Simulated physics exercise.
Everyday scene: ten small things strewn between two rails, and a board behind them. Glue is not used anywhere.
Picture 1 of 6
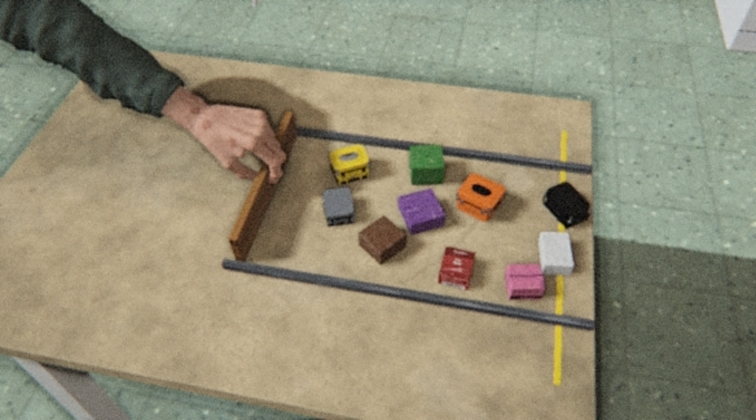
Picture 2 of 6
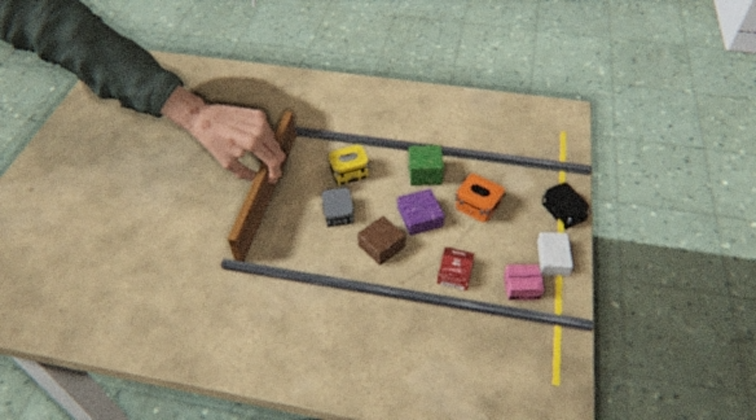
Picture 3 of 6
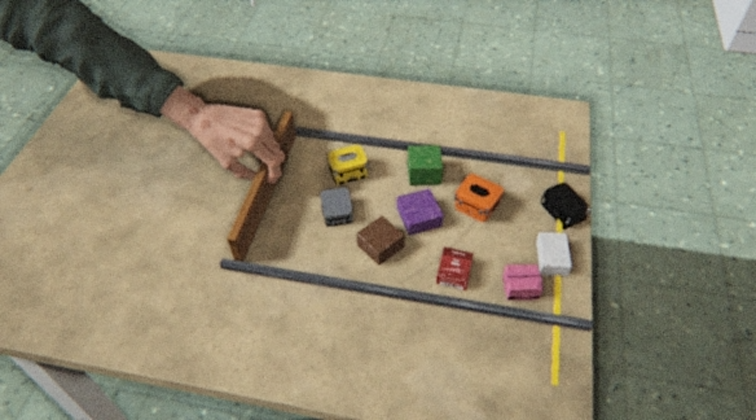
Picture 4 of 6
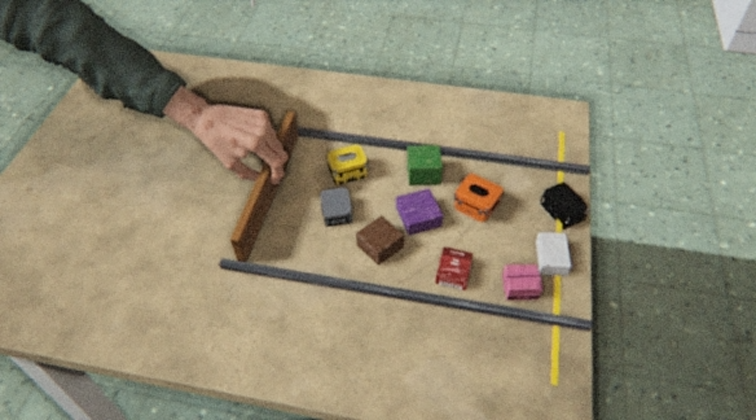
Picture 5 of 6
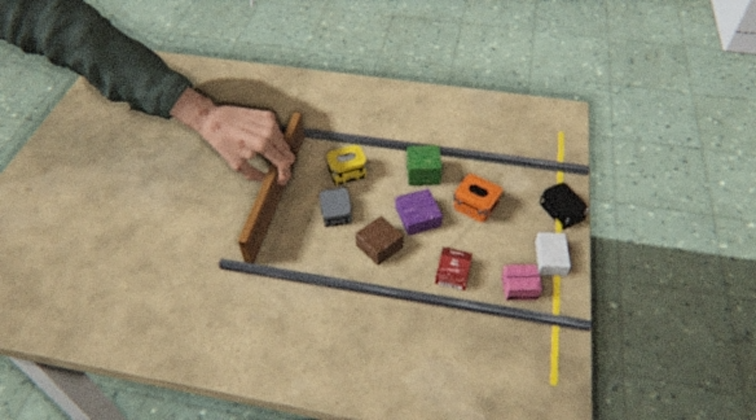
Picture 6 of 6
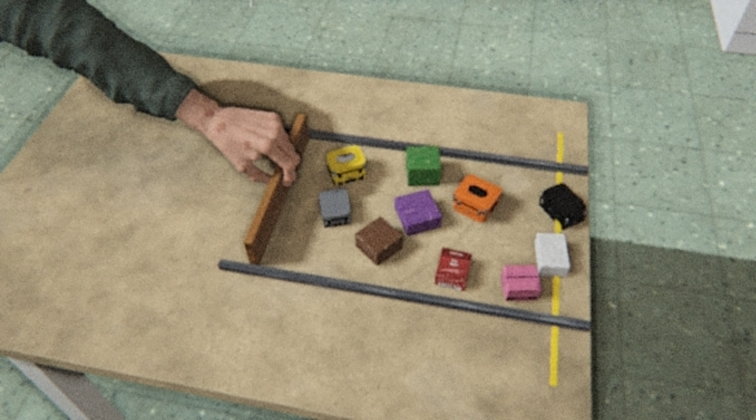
Ten small coloured blocks and boxes lie scattered between two dark rails on a tan tabletop above a green tiled floor, seen from above at an angle. Yellow, grey and brown ones sit nearest a wooden board at left, green, purple, orange and red ones farther right, and black, white and pink by a yellow line. A dark-sleeved hand holds the board still, then slides it slightly right, while the blocks barely move.
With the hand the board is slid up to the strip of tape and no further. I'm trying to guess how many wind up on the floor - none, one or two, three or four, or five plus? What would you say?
Once it stops, the band for pieces knocked off is five and up, pretty clearly.
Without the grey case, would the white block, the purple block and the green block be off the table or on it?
The white block ends up below - the purple block remains - the green block remains.
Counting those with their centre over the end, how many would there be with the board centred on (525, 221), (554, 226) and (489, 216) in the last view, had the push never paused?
Middles past end - pos 1: 3, pos 2: 6, pos 3: 0.
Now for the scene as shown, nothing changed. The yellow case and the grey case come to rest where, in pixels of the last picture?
The yellow case ends at (579, 204) and the grey case at (573, 257).
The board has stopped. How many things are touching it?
4.
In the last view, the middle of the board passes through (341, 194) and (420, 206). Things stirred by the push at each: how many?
The counts are 2 and 7.
A little later, none off yet; black case at rest near (563, 207); white block at rest near (552, 254); pink box at rest near (521, 283).
Next, none off yet; black case tilted a little near (599, 213); white block shifted a little near (577, 260); pink box shifted well along near (588, 297).
When it is over, the number that fall off is five or more; down, purple block, red box, orange case, pink box, white block and black case.
